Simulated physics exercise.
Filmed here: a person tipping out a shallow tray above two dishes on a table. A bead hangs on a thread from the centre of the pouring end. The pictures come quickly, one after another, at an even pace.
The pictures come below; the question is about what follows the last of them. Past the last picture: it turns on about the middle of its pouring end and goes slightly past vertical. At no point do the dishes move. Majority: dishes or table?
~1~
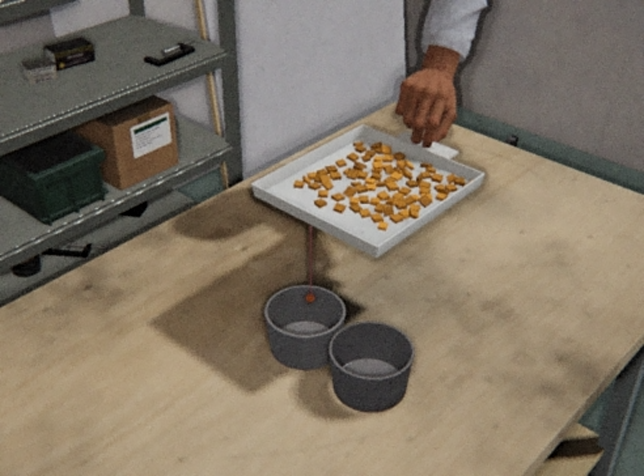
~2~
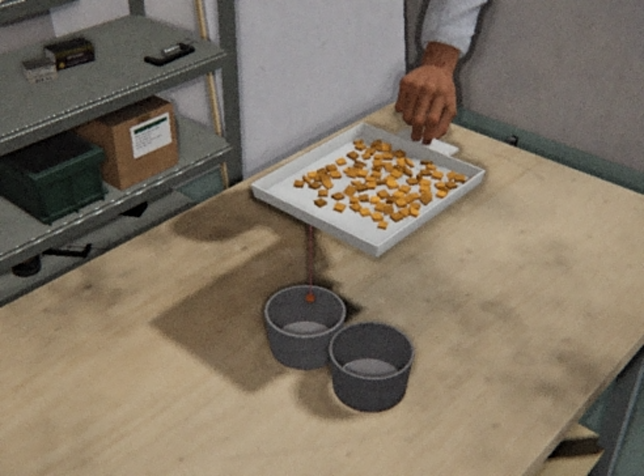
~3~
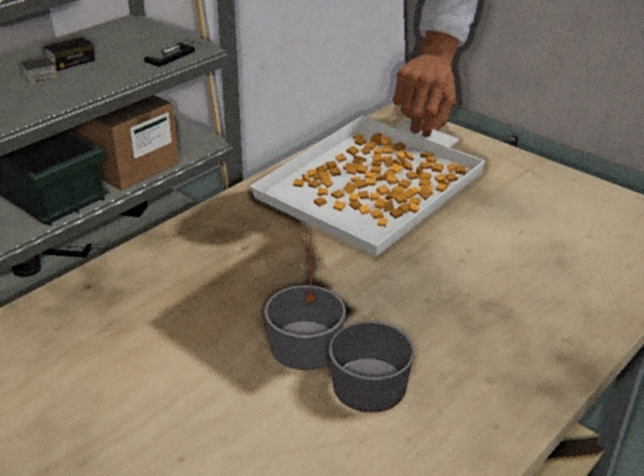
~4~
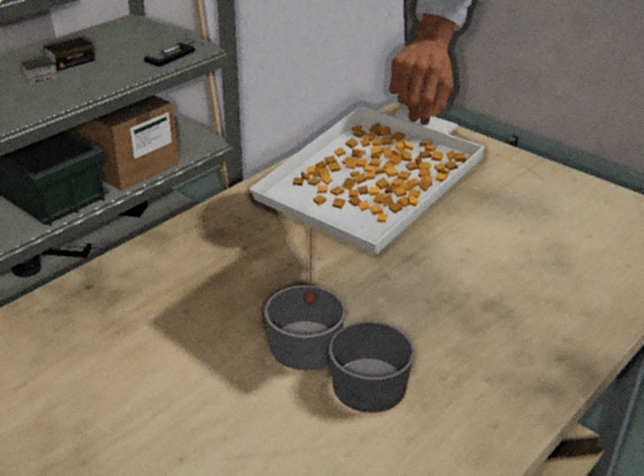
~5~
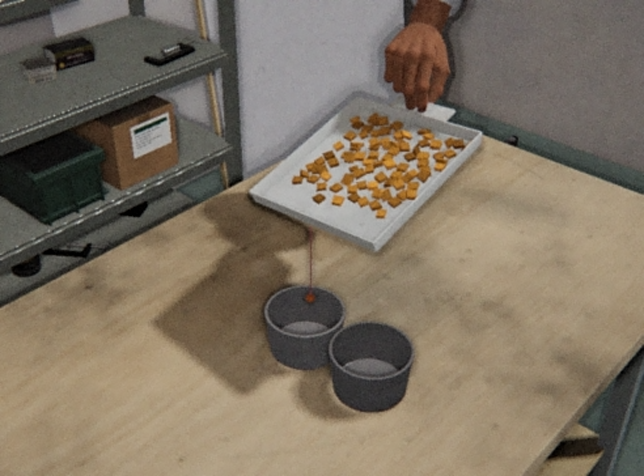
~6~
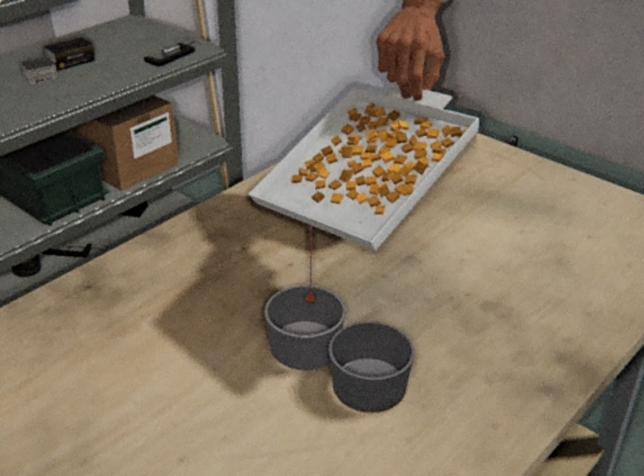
Table.
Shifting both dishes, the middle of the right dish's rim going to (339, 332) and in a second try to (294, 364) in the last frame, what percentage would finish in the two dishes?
Around 60 and then 20 per cent.
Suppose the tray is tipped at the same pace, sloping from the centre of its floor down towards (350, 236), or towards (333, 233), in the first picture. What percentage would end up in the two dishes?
You'd get 80 per cent the first time and 60 per cent the second time.
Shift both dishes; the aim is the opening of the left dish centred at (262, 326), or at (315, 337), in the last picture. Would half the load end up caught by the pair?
Try 1: A lesser share; try 2: A lesser share.
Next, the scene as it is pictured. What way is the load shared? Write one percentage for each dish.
Left dish keeps 10 %, right dish keeps 0 %.
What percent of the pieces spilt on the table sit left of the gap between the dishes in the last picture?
Estimate: Roughly 100 %.
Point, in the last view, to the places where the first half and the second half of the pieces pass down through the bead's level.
Early half: (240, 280); late half: (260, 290).
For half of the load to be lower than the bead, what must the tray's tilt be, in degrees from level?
It is at around 110 degrees by then.
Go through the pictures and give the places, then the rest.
The first picture shows corners of the pouring end at (255, 184) and (377, 245), level; middle of the load at (381, 184), small crackers; left dish at (279, 344); right dish at (345, 386); bead on its thread at (310, 298).
The second picture shows corners of the pouring end at (255, 184) and (377, 244), level; middle of the load at (381, 183).
The third picture shows corners of the pouring end at (254, 186) and (376, 243), tipped barely, lowest at the left corner; middle of the load at (381, 178).
The fourth picture shows corners of the pouring end at (253, 188) and (375, 242), tipped a little, lowest at the left corner; middle of the load at (380, 171).
The fifth picture shows corners of the pouring end at (253, 191) and (373, 240), tipped clearly, lowest at the left corner; middle of the load at (378, 164).
The sixth picture shows corners of the pouring end at (252, 193) and (371, 239), tipped clearly, lowest at the left corner; middle of the load at (376, 158); left dish at (279, 344); right dish at (345, 386).
Soon, tray tipped steeply; nearly all on the tray; a small part in the air.
A while on, tray tipped past a quarter turn; about half on the tray; a stray few in the left dish; about a third outside both; a small part in the air.
Towards the end, tray tipped past a quarter turn; a small part in the left dish; most outside both.
Finally, tray tipped past a quarter turn; none in the right dish; a small part in the left dish; most outside both.
